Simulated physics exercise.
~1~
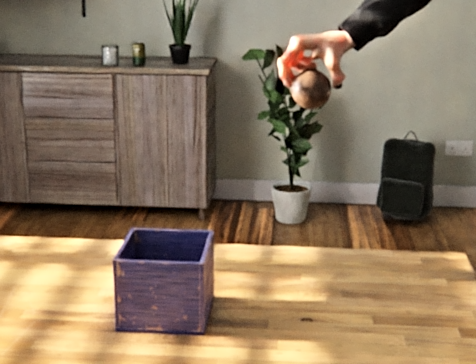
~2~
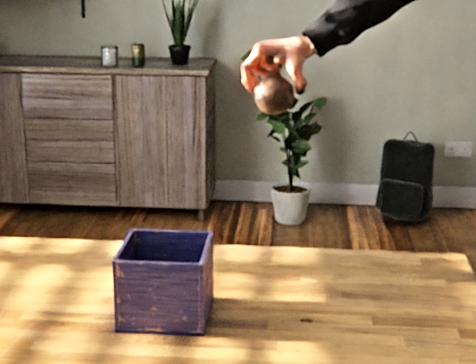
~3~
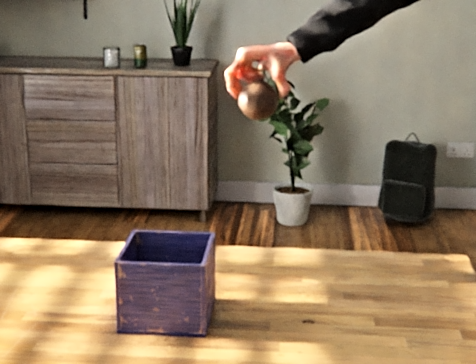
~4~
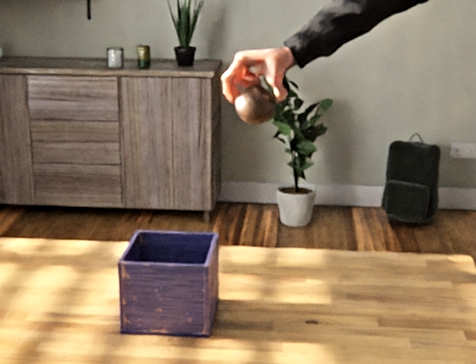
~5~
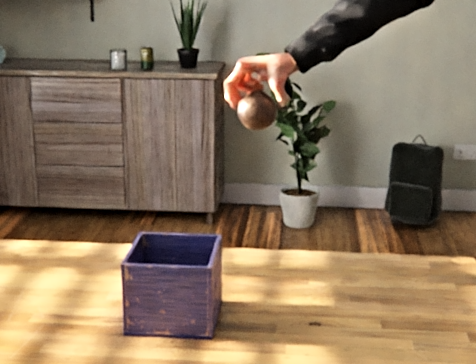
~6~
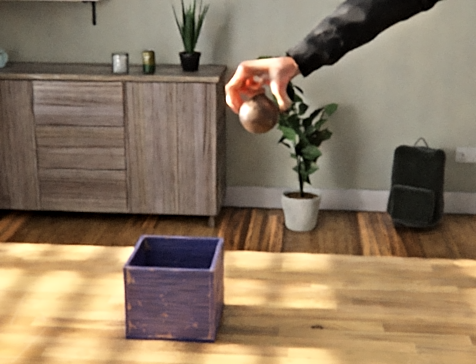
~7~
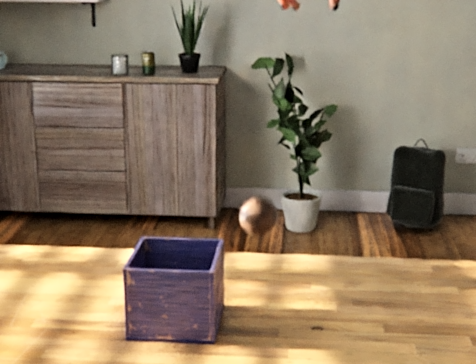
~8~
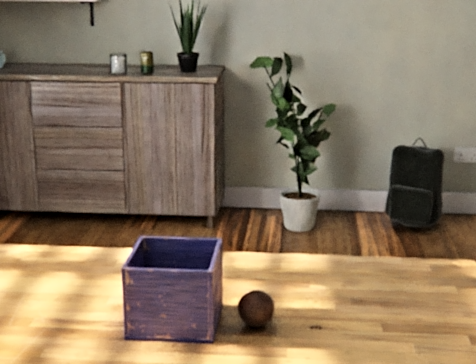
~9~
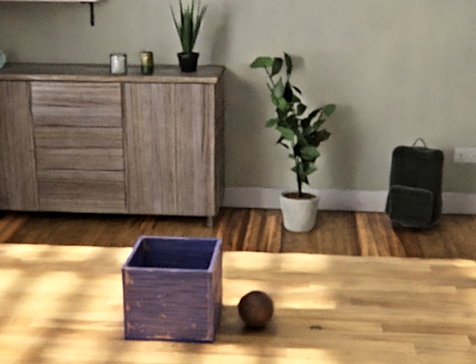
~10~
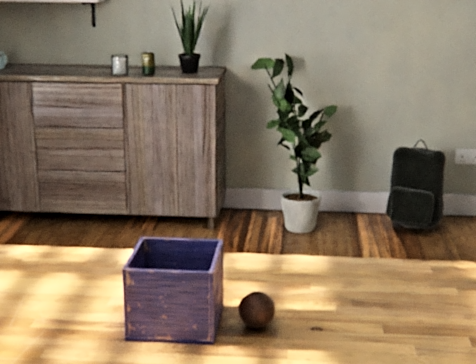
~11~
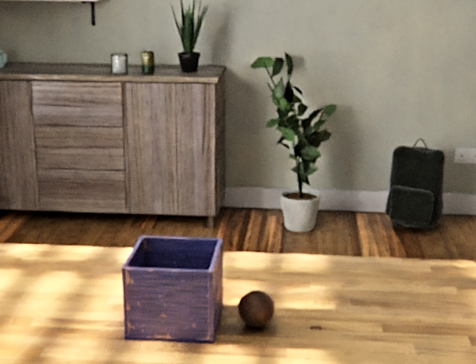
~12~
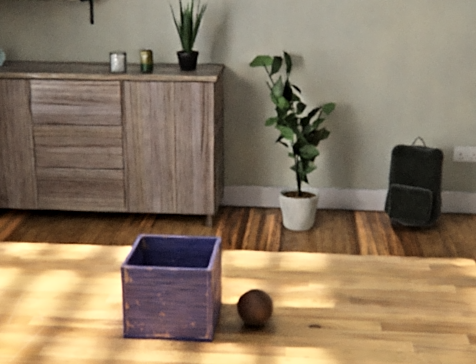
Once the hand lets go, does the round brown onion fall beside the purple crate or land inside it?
It falls beside the crate. The onion ends up resting on the wooden surface just to the right of it.
